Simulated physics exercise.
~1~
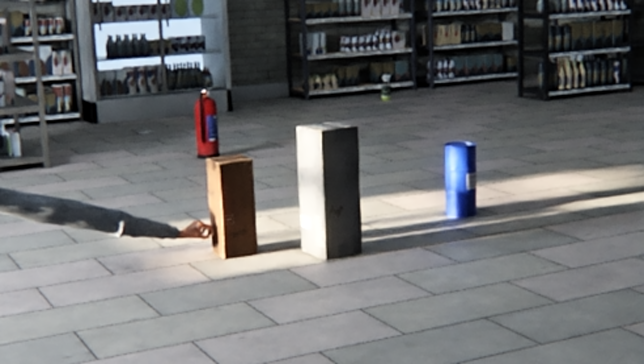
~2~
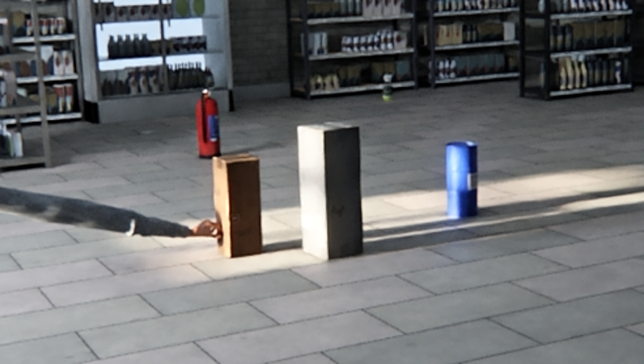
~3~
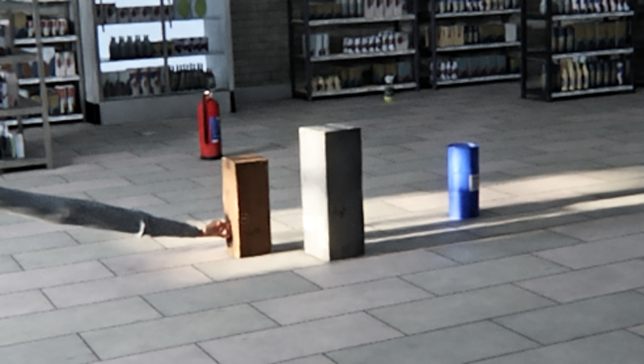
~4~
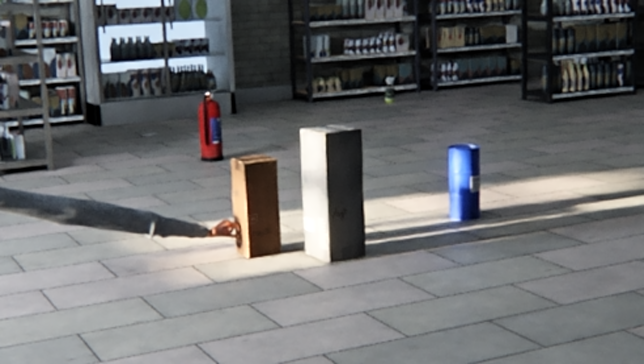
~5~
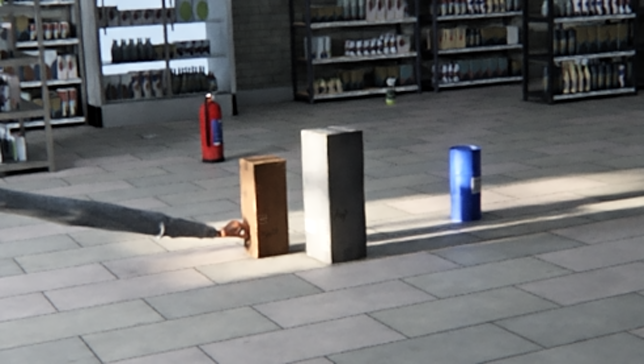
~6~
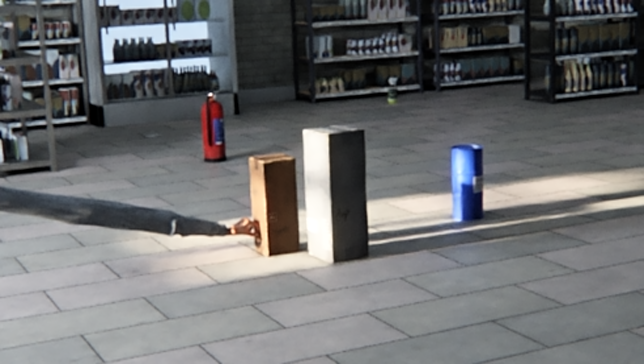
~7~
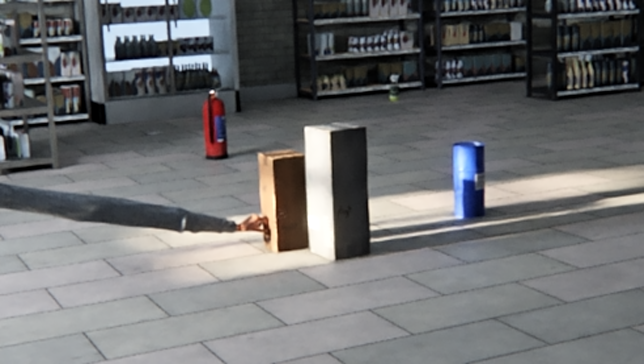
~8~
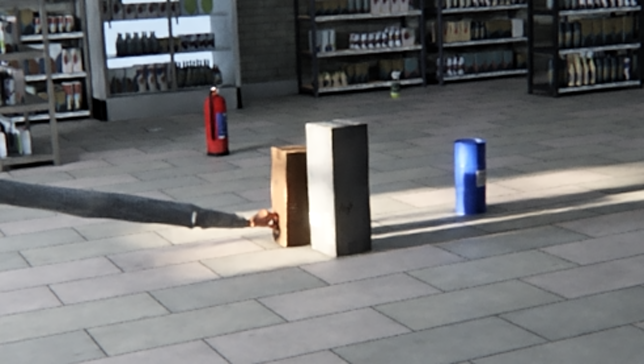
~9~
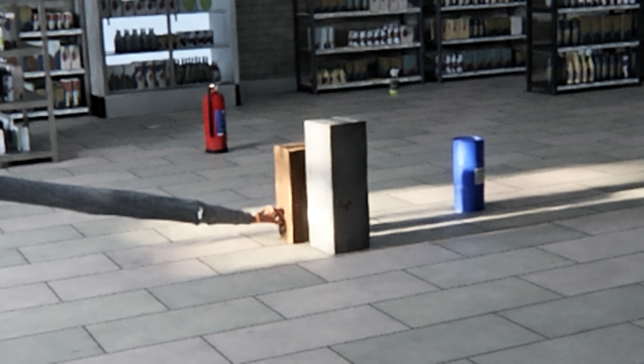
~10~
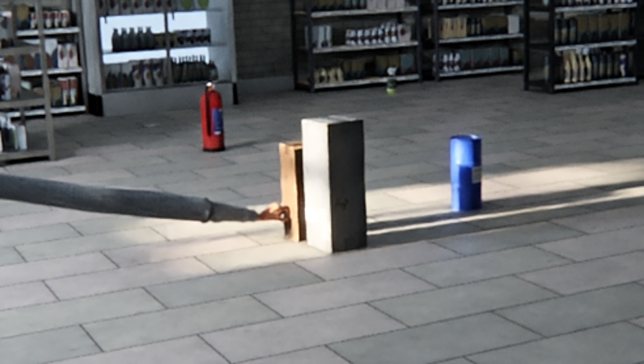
Hand pushing an upright brown box slowly right across a tiled floor until it stands partly behind a taller grey box.
